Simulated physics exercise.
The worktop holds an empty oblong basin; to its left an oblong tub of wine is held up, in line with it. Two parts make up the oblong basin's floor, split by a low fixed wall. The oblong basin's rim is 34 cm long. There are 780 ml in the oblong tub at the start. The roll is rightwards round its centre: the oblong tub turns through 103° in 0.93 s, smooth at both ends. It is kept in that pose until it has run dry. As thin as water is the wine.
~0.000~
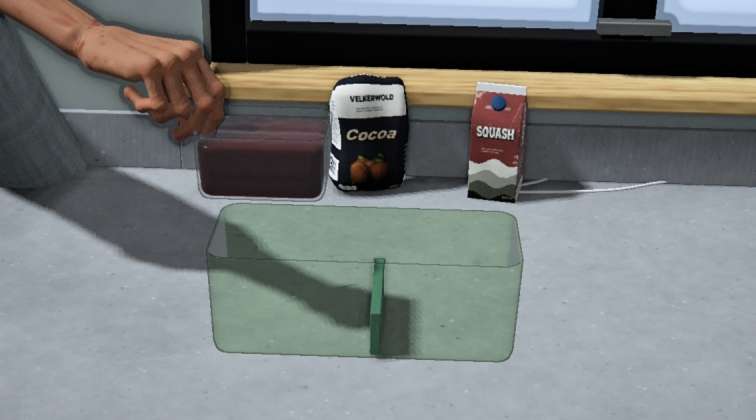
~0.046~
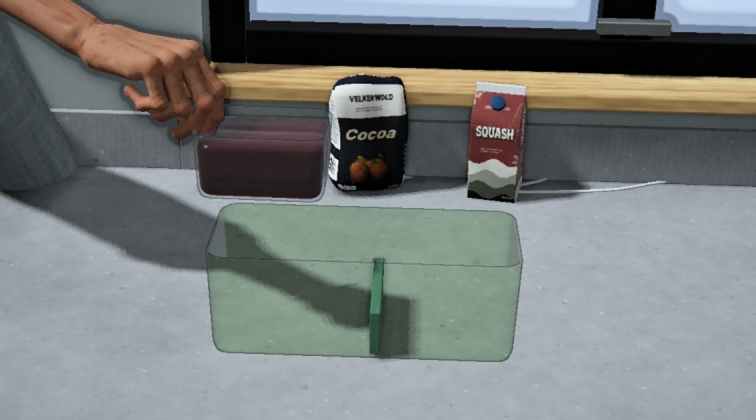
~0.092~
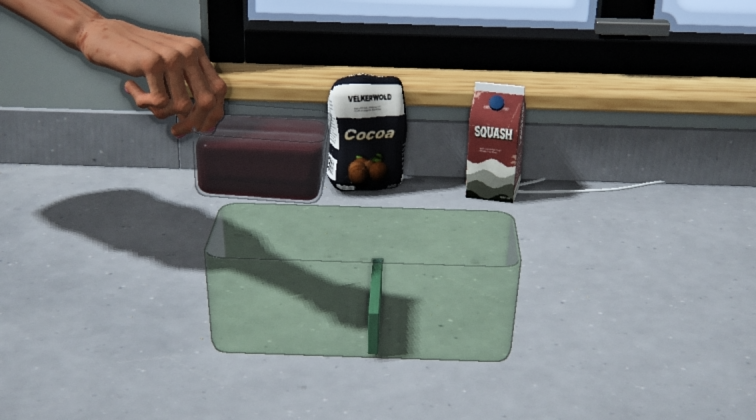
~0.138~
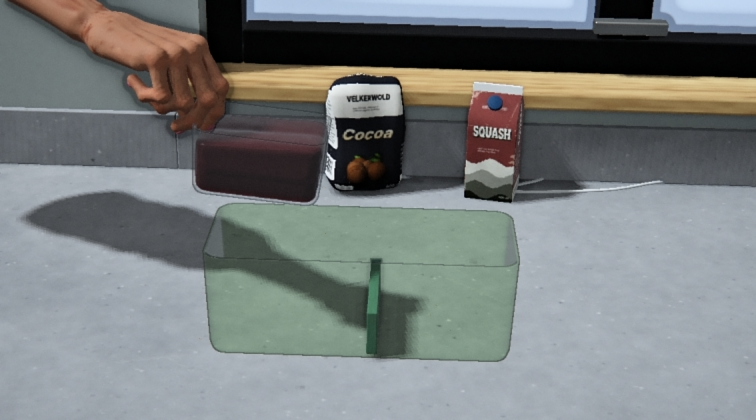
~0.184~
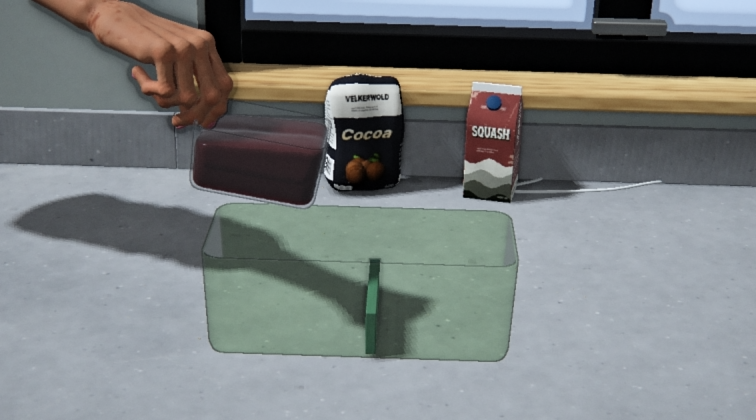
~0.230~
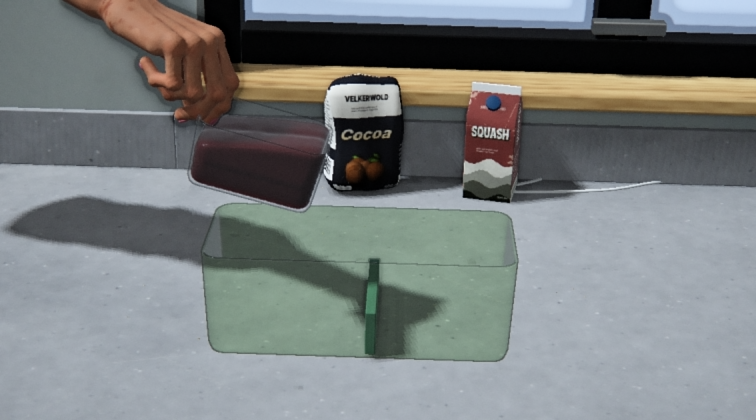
On a grey worktop, a tub of dark red liquid tilting gradually rightwards beside a hand, above an empty divided green basin.
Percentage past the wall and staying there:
57 percent.
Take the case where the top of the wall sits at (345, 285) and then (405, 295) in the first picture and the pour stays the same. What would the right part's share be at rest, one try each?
Roughly 80 per cent, then 15 per cent.
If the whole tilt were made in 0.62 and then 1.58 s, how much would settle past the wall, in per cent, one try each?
About 40 %, then about 65 %.
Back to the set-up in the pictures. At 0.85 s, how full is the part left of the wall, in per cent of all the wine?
Left share: Approx. 32 %.
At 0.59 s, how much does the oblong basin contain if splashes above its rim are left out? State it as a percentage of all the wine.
Around 28 percent.
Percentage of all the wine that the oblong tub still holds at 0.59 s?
Some 42 per cent.
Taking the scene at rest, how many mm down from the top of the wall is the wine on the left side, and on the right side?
40 mm left, 32 mm right.
By 0.59 s the tilt is 73° and 43 per cent is still to pour, 4 is left of the wall and 24 right of it.
By 0.85 s the tilt is 101° and 8 per cent is still to pour, 32 is left of the wall and 57 right of it.
By 1.13 s the tilt is 103° and 1 per cent is still to pour, 41 is left of the wall and 57 right of it.
By 1.43 s the tilt is 103° and 0 per cent is still to pour, 42 is left of the wall and 57 right of it.
At rest 42 per cent lies left of the wall, 57 right of it and 1 outside.
